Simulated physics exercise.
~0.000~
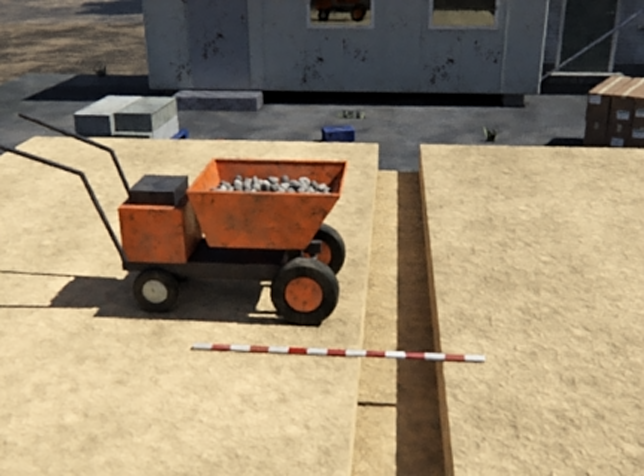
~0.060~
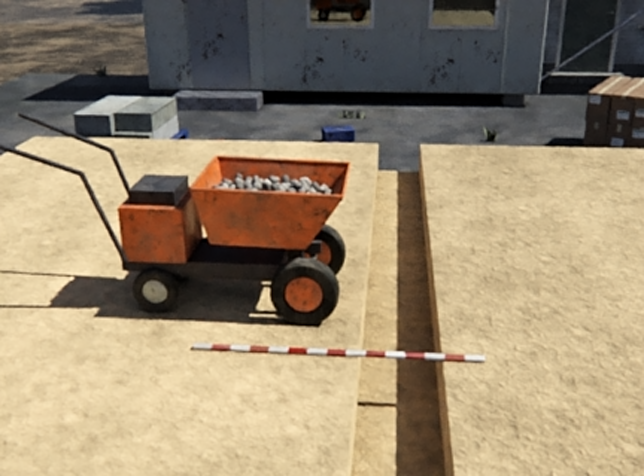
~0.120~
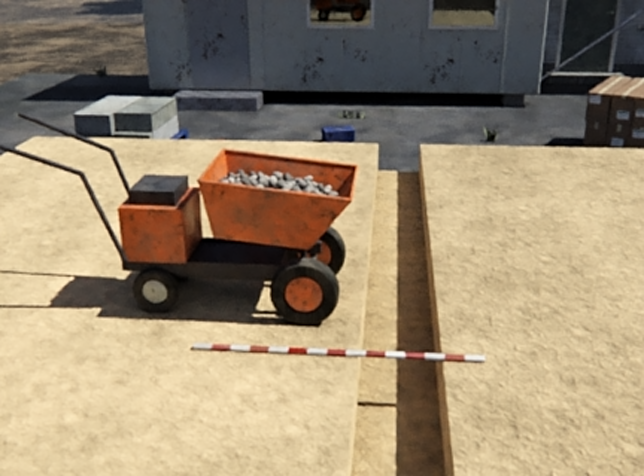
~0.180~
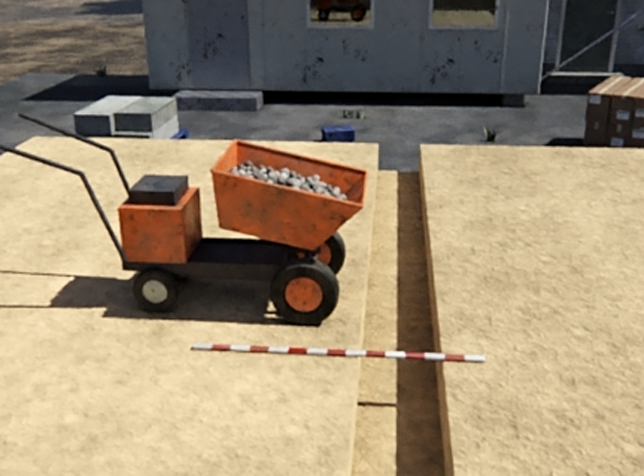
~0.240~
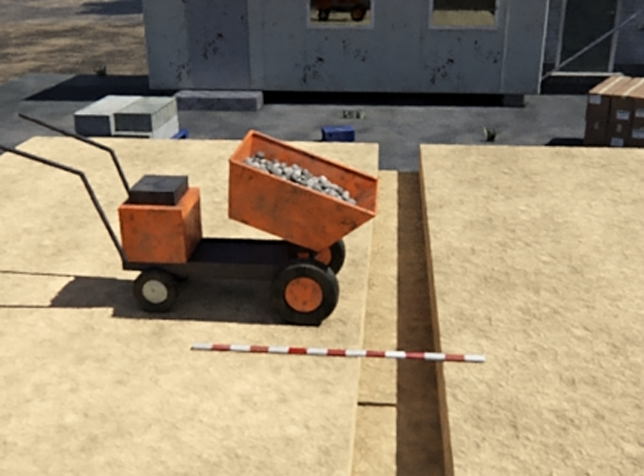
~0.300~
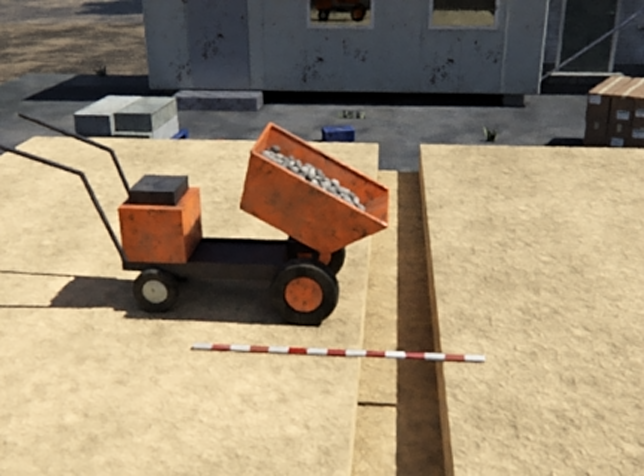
To begin with, an orange powered barrow loaded with grey stones stands still beside a trench, a red-and-white striped staff lying in front of it. Its tray then starts to tilt slowly forward to the right, and it steepens steadily, the back rising high while the stones remain inside.
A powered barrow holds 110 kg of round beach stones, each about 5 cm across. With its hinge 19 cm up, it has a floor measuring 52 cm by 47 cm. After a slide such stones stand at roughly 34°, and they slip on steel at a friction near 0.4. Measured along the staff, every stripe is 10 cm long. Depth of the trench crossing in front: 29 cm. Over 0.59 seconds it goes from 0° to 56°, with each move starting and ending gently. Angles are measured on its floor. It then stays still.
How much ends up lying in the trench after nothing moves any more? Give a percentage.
A share of about 13 per cent.
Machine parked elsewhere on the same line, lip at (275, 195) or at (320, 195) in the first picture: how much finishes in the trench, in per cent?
Close to 45 percent in the first case, 25 percent in the second.
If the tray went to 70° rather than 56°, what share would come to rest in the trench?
It comes out at about 35 percent.
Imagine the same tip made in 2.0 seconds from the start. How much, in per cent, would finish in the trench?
It would come to roughly 25 per cent.
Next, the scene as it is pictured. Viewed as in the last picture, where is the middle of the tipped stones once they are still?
Near (473, 304).
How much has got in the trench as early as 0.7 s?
About 5 per cent by then.
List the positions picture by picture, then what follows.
In the first frame, the tray is at 0°, its lip at (340, 196); the top of the load is at (265, 185).
In the second frame, the tray is at 2°, its lip at (343, 197); the top of the load is at (260, 184); the stones move at 0.4 m/s on average.
In the third frame, the tray is at 6°, its lip at (351, 201); the top of the load is at (257, 179); the stones move at 0.7 m/s on average.
The fourth frame shows lip at (363, 207), floor tilted 12°, highest stones at (248, 171); the stones move at 1.0 m/s on average.
In the fifth frame, the tray is at 20°, its lip at (375, 216); the top of the load is at (256, 163); the stones move at 1.2 m/s on average.
In the sixth frame, the tray is at 29°, its lip at (388, 227); the top of the load is at (269, 156); the stones move at 1.2 m/s on average.
After 0.4 s the floor is at 47°; 100 % in the tray; the foremost stones are at (381, 239).
After 0.7 s the floor is at 56°; 96 % in the tray, 4 % in the trench, 1 % past the trench; the foremost stones are at (441, 258).
After 1.0 s the floor is at 56°; 63 % in the tray, 5 % in the trench, 32 % past the trench; the foremost stones are at (540, 307).
After 3.0 s the floor is at 56°; 51 % in the tray, 13 % in the trench, 36 % past the trench; the foremost stones are past the picture's edge.
